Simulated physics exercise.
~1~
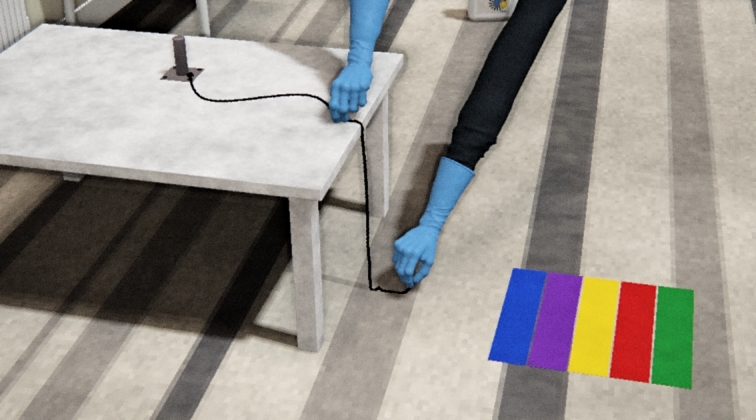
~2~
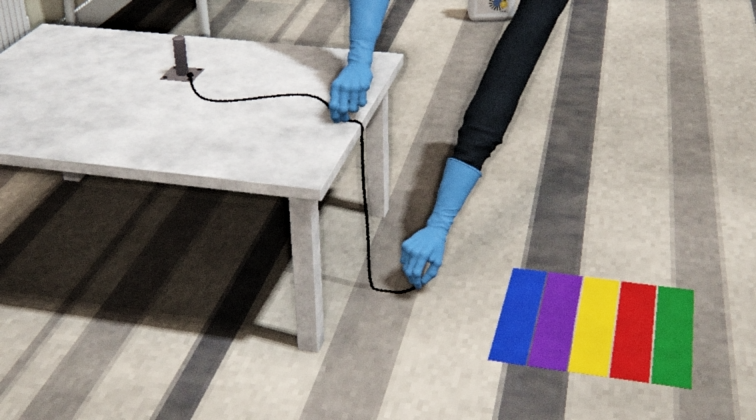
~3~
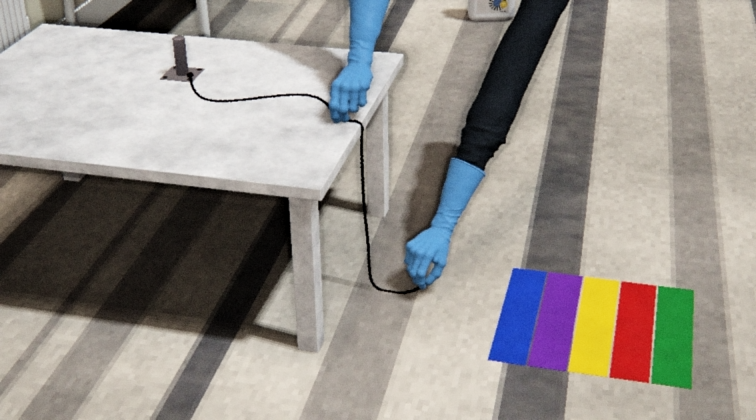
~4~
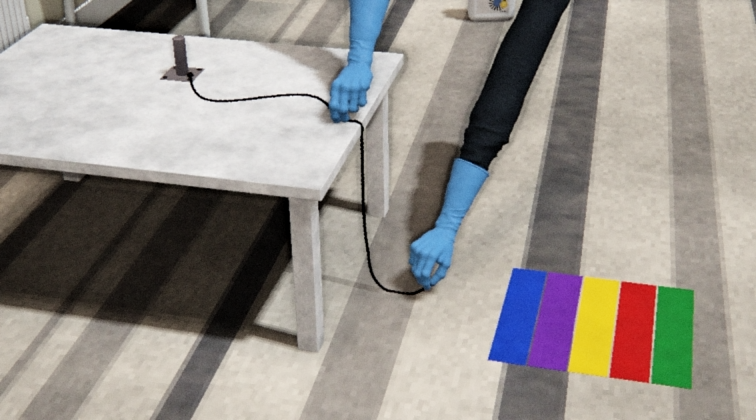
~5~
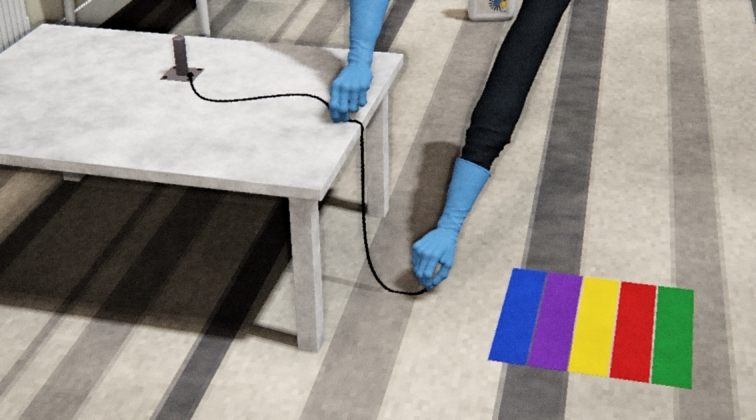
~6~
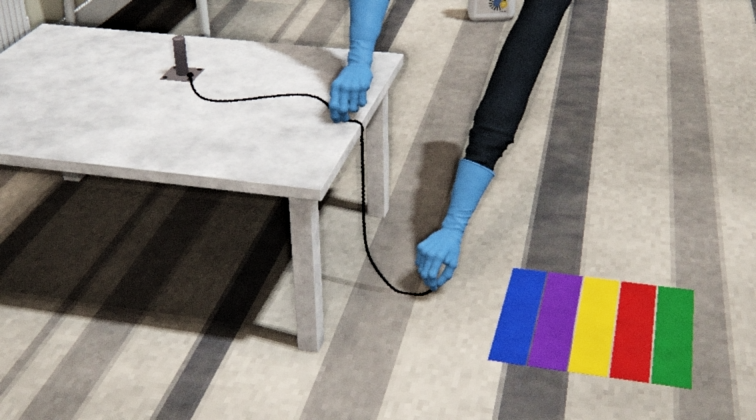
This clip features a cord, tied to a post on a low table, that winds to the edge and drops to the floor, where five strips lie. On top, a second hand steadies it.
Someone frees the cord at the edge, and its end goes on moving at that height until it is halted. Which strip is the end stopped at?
Stopped at yellow.
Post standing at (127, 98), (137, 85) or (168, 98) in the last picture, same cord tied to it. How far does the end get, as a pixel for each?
Going through the tries, you get (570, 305), then (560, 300), then (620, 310).
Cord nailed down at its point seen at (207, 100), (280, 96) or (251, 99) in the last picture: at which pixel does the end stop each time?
Per try (px, approx.): (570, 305); (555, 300); (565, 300).
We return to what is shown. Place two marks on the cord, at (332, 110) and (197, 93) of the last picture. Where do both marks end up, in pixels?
First point (370, 124), second point (229, 84).
Early on, end near (534, 298); over blue.
Midway, end near (575, 303); over purple.
At the end of the slack, end near (599, 306); over yellow. It gets as far as the yellow strip.
